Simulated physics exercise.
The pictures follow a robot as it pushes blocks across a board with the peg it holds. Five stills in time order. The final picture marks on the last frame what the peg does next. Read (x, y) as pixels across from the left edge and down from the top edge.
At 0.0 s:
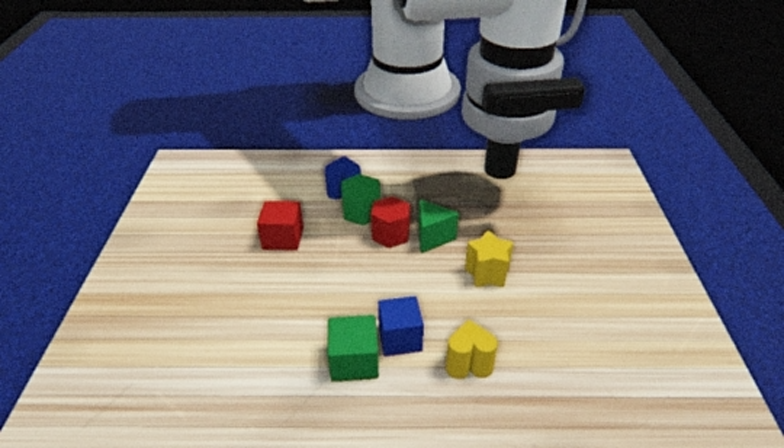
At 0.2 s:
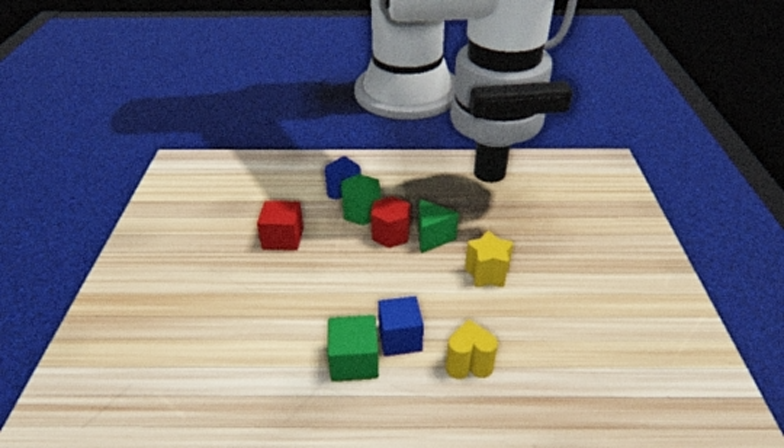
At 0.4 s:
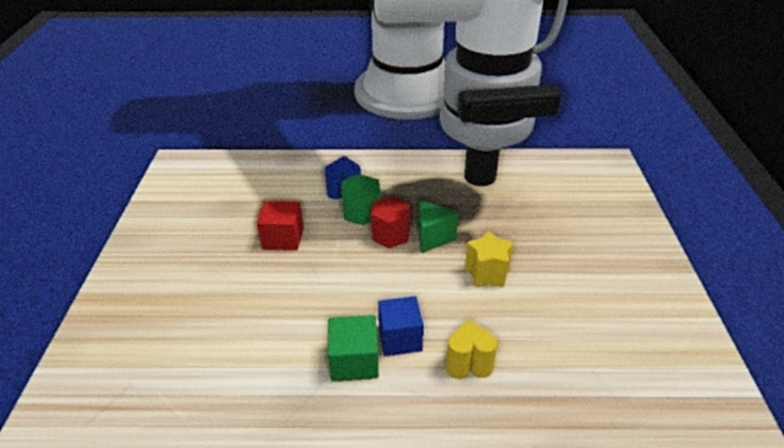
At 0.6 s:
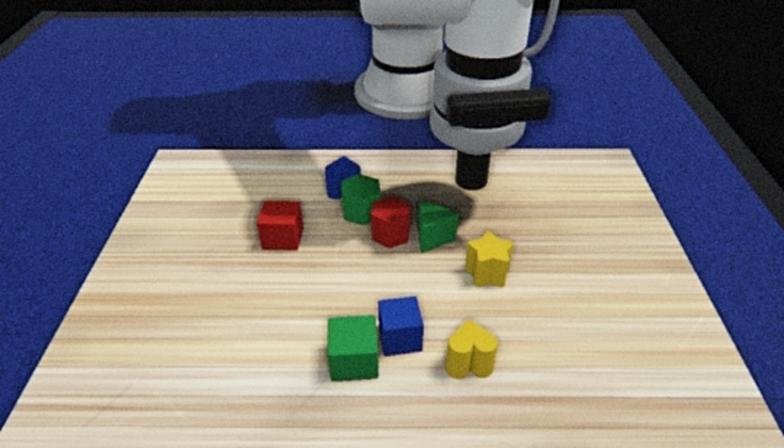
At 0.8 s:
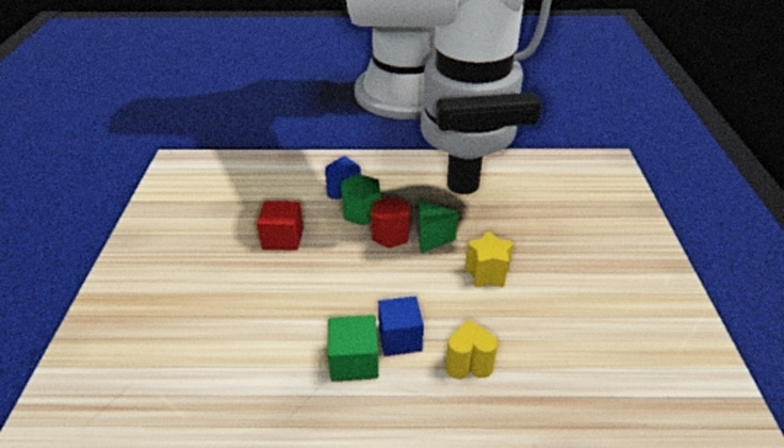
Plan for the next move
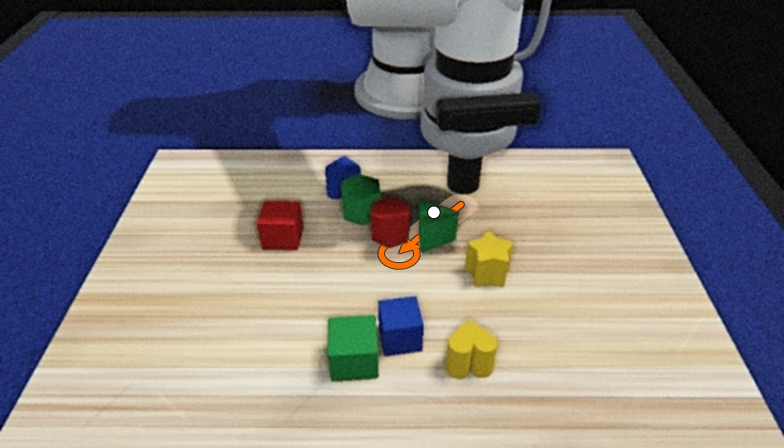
On a light wooden board over a blue surface, red, green, blue and yellow blocks lie still while a white and grey robot arm with a black peg moves steadily left and slightly forward behind the green triangular block.
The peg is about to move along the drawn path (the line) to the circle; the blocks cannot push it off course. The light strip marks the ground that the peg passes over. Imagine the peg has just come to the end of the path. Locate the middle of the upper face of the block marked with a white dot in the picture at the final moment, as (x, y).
My prediction: (409, 248).
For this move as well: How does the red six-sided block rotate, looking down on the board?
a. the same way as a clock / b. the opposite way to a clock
The one that fits is a, the same way as a clock.
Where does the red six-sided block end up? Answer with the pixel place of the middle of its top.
In the picture, that point is around (363, 217).
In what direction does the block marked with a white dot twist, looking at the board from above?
The answer is counter-clockwise.
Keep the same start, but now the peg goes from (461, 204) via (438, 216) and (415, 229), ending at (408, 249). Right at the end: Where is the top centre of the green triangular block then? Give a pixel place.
Somewhere near (429, 240).
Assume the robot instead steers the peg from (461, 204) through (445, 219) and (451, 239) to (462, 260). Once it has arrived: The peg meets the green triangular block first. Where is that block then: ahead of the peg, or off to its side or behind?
Beside or behind.
The drawn path runs from (461, 204) to (399, 253); the dot is on the green triangular block.
What follows on the original path. One third of the way, peg (442, 201); nothing pushed yet.
Two thirds of the way, peg (422, 216); red six-sided block (383, 211), turned 15° clockwise; green triangular block (421, 231).
At the end, peg (399, 234); green six-sided block not moved; red six-sided block (363, 217), turned 60° clockwise; green triangular block (409, 248), turned 60° anticlockwise.
